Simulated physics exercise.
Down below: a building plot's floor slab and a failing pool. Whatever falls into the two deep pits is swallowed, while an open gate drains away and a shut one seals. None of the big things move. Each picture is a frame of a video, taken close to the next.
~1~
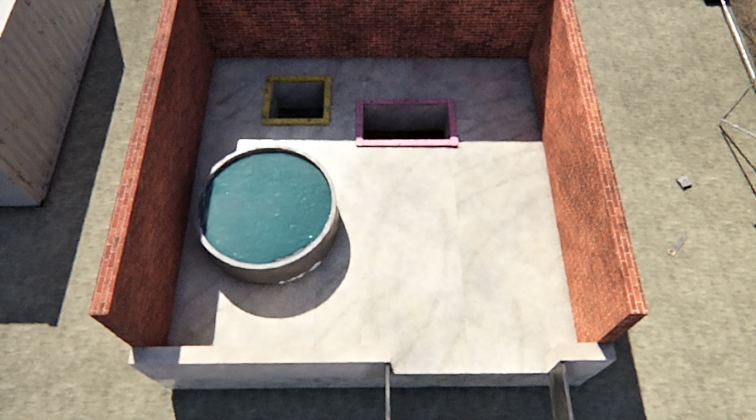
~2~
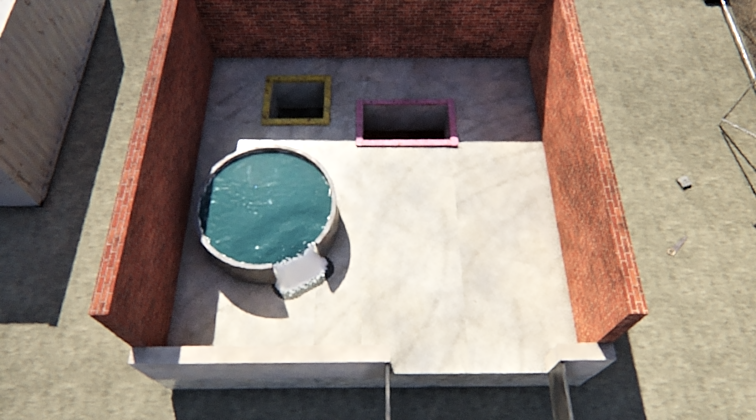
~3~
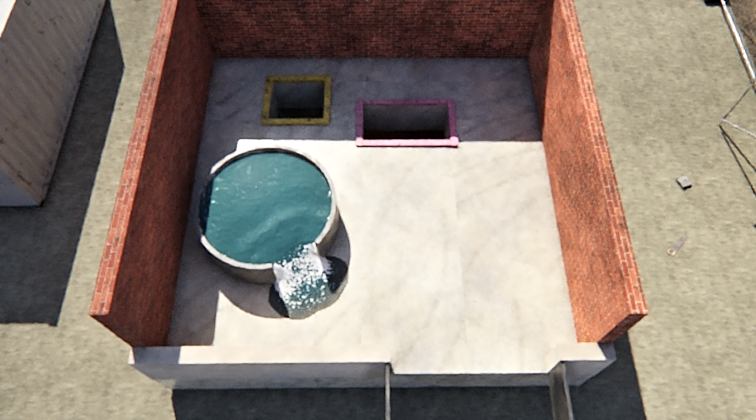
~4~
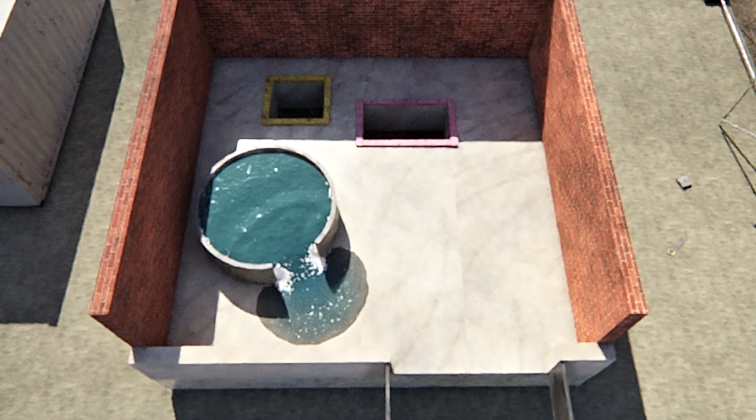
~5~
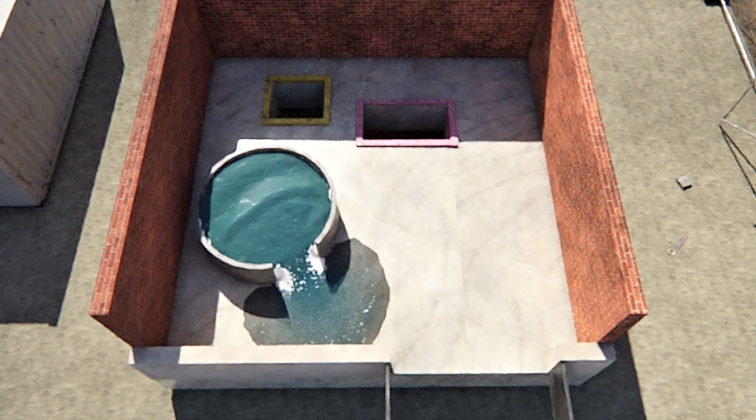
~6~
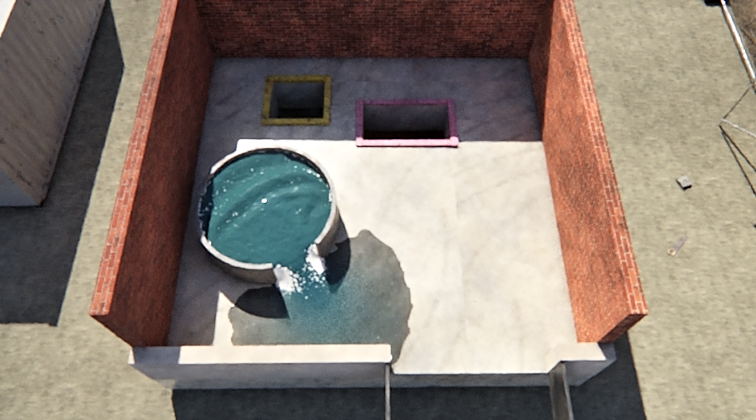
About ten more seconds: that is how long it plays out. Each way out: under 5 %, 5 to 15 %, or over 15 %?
At the end, the gate will take beyond fifteen per cent. The yellow pit will take below five per cent. The pink pit will take below five per cent.
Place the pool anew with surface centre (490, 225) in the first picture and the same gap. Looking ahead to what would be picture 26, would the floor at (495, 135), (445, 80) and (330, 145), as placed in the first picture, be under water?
In sequence: Inundated, next unflooded, then unflooded.
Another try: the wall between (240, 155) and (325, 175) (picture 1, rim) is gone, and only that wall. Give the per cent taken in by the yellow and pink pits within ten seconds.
Out of every hundred parts, yellow takes 35 and pink takes 20.
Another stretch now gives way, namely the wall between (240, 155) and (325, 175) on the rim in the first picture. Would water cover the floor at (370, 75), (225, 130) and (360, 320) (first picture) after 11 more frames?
Listed in order, they come out sitting in a pool, sitting in a pool and without a puddle.
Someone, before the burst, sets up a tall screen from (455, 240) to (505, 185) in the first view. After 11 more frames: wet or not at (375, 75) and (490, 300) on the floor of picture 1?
Spared, then submerged.
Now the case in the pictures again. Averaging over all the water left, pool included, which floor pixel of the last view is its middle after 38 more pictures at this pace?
I'd point to (347, 242).
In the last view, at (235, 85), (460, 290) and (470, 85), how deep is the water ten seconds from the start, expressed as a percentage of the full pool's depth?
In the order asked, some 6, 4 and 12 in a hundred.
A moment on, water covers 15 % of the floor; the gate 1 %, the yellow pit 0 %, the pink pit 0 %.
Next, water covers 25 % of the floor; the gate 4 %, the yellow pit 0 %, the pink pit 0 %.
Then, water covers 35 % of the floor; the gate 8 %, the yellow pit 0 %, the pink pit 0 %.
Later, water covers 60 % of the floor; the gate 15 %, the yellow pit 0 %, the pink pit 0 %.
In the end, water covers 80 % of the floor; the gate 23 %, the yellow pit 0 %, the pink pit 0 %.
